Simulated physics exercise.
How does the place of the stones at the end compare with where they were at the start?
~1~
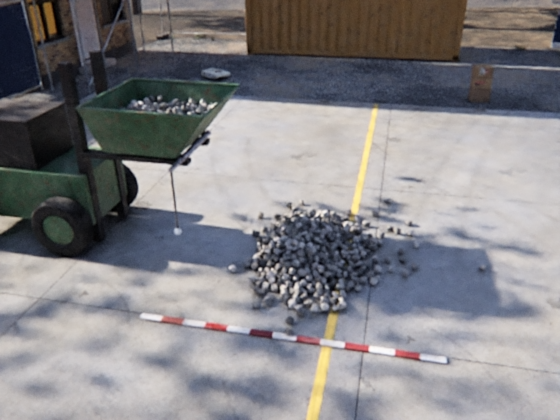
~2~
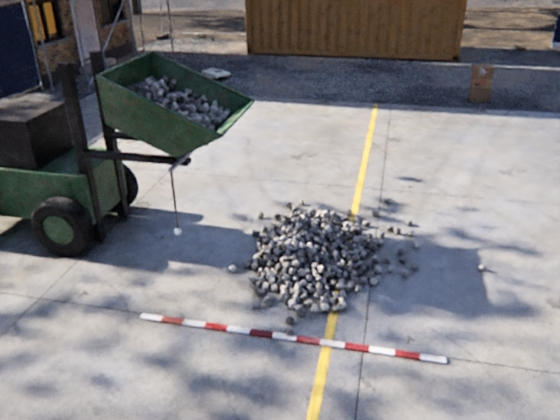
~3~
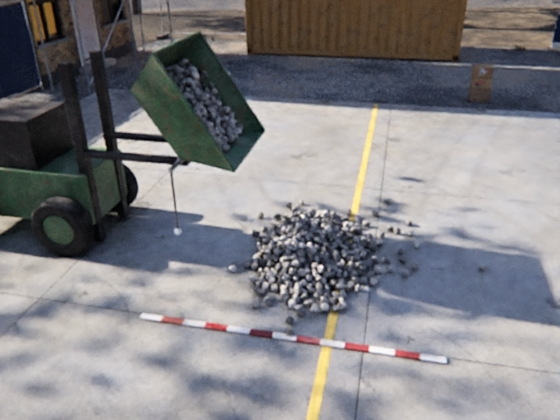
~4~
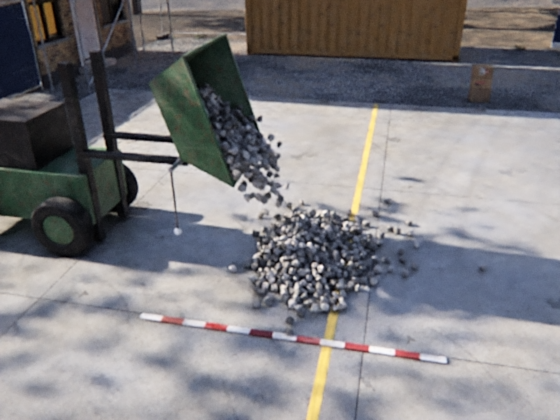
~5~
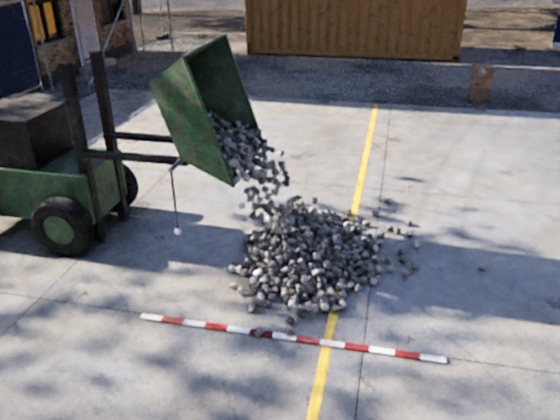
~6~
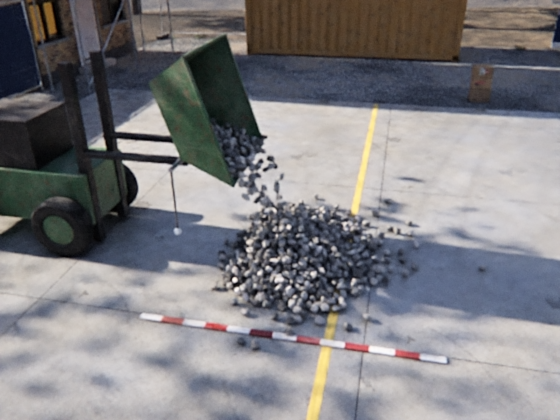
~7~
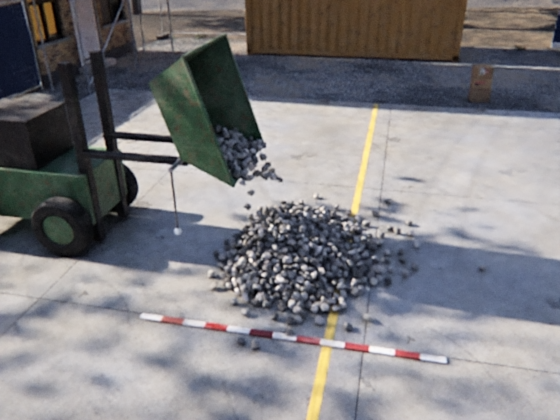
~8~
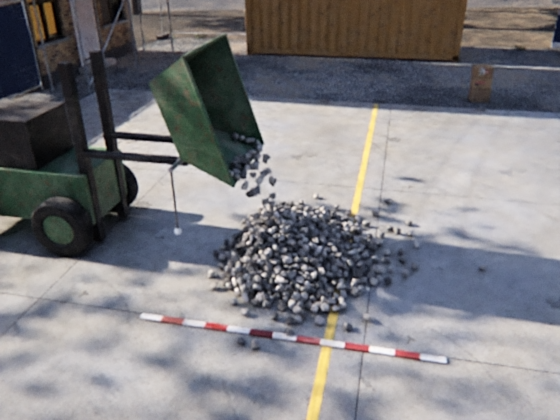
At the start the stones are split between the raised skip on the left and the heap on the ground. By the end nearly all of them are in the larger heap, so as a whole they sit lower and further right.
